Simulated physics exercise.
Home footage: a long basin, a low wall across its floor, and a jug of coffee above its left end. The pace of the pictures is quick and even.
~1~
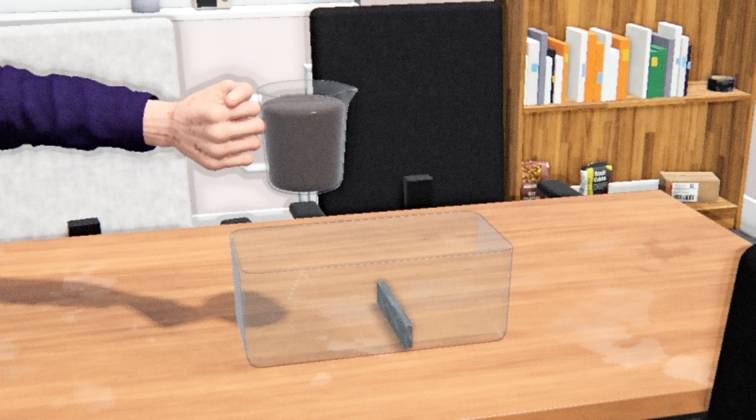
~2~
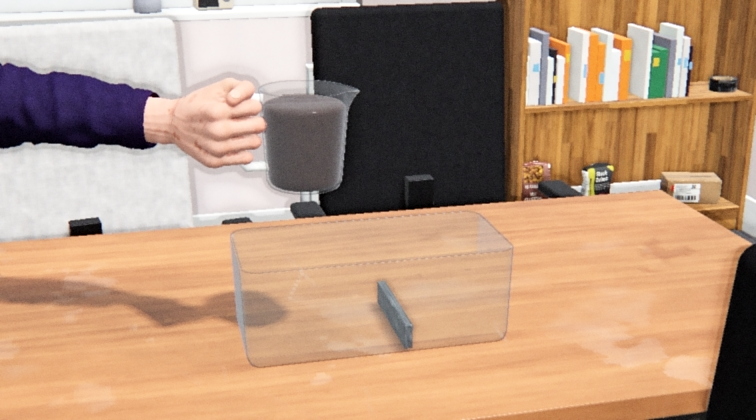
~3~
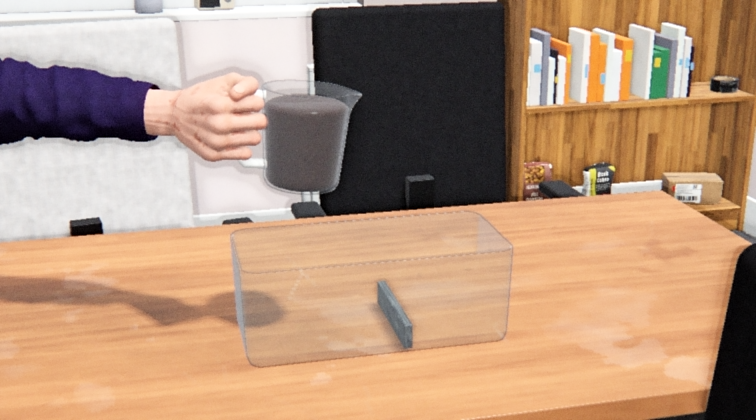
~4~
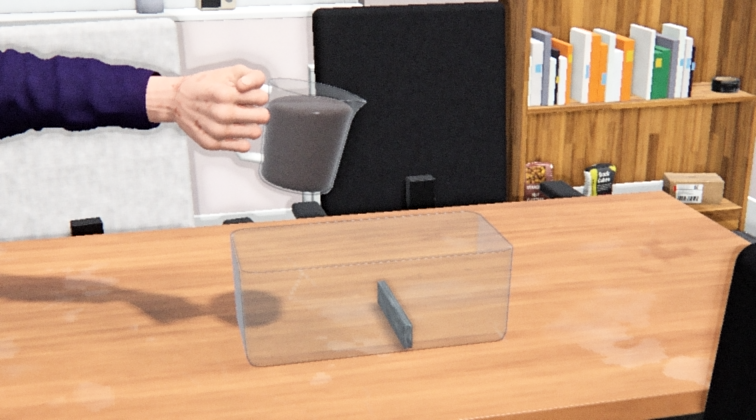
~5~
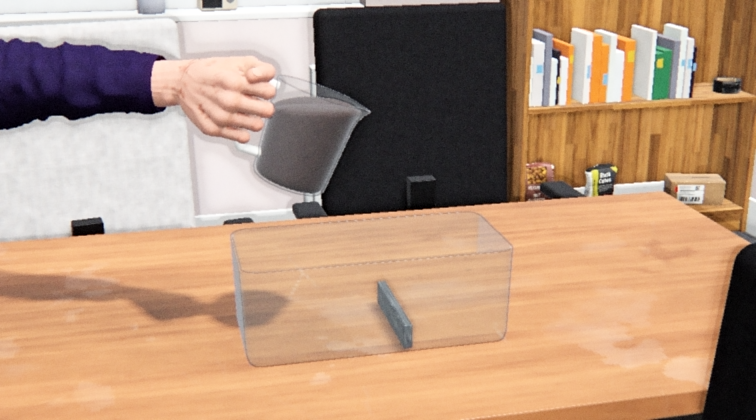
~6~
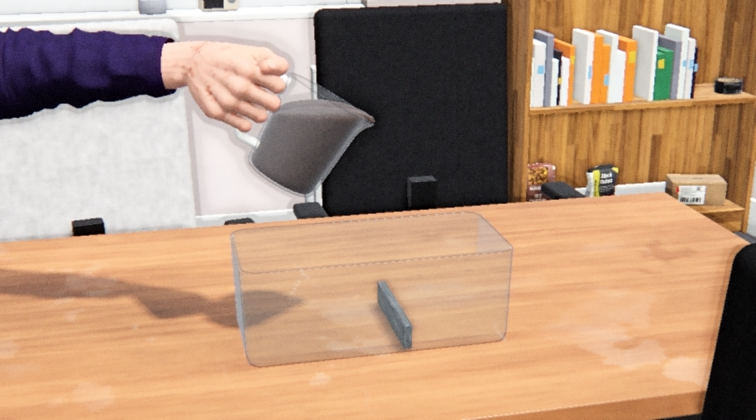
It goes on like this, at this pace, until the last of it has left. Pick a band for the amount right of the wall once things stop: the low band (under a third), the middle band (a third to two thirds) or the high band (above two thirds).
The high band.
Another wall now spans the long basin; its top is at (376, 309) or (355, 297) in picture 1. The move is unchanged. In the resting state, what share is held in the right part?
Note: Roughly 85 % in case one, 95 % in case two.
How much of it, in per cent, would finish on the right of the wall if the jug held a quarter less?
I'd reckon close to 80 %.
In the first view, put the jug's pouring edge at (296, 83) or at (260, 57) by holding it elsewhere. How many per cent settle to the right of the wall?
Close to 10 % for the first start and close to 15 % for the second.
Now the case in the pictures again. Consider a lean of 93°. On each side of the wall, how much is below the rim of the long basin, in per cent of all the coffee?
About 0 % left and about 20 % right.
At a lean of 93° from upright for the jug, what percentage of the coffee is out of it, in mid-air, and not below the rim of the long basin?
It works out to about 25 percent.
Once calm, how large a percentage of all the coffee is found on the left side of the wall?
I'd say near 20 in a hundred.
A moment on, the jug is tipped on its side and 56 per cent is still to pour, 0 is left of the wall and 18 right of it.
Next, the jug is tipped right over and 12 per cent is still to pour, 9 is left of the wall and 65 right of it.
Then the jug is tipped right over and 1 per cent is still to pour, 13 is left of the wall and 83 right of it.
Later the jug is tipped right over and 0 per cent is still to pour, 17 is left of the wall and 82 right of it.
Finally, 19 per cent lies left of the wall, 80 right of it and 1 outside.
